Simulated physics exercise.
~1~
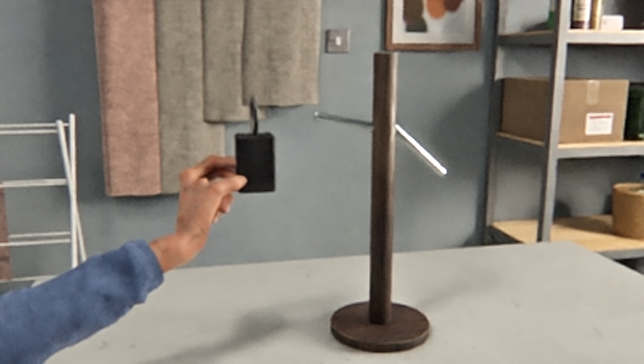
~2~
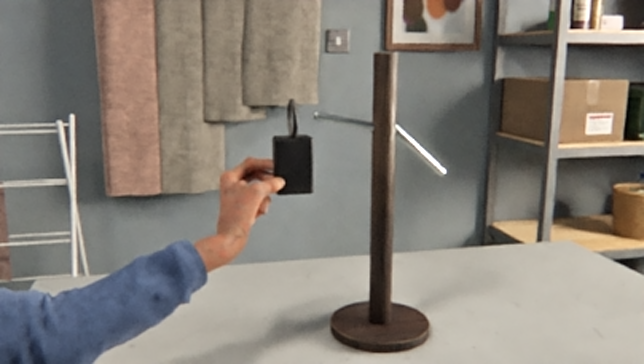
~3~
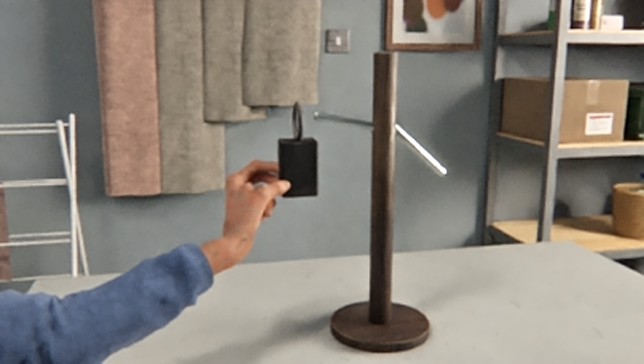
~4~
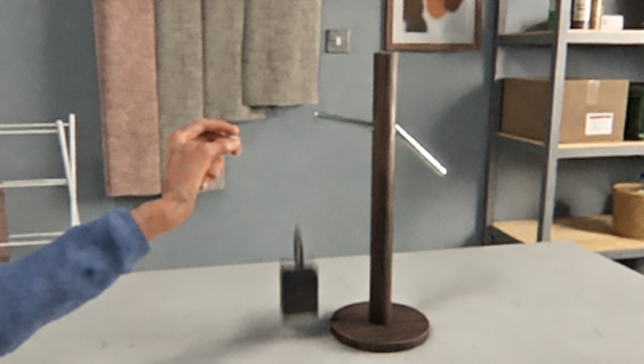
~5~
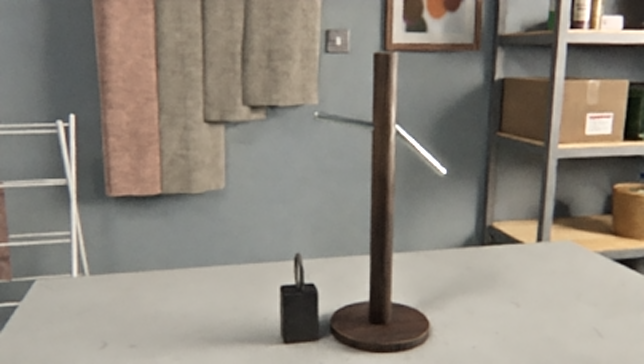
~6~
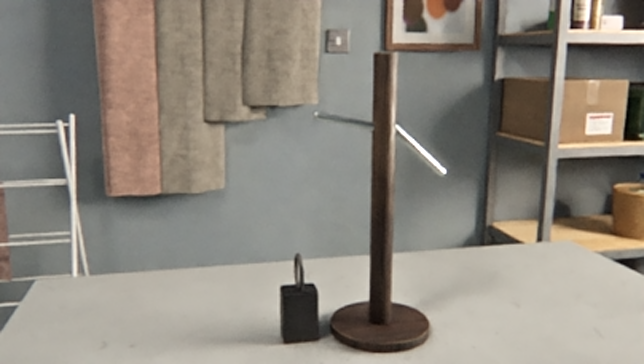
A hand holds a black pouch near a peg stand, releases it, and it drops onto the table.
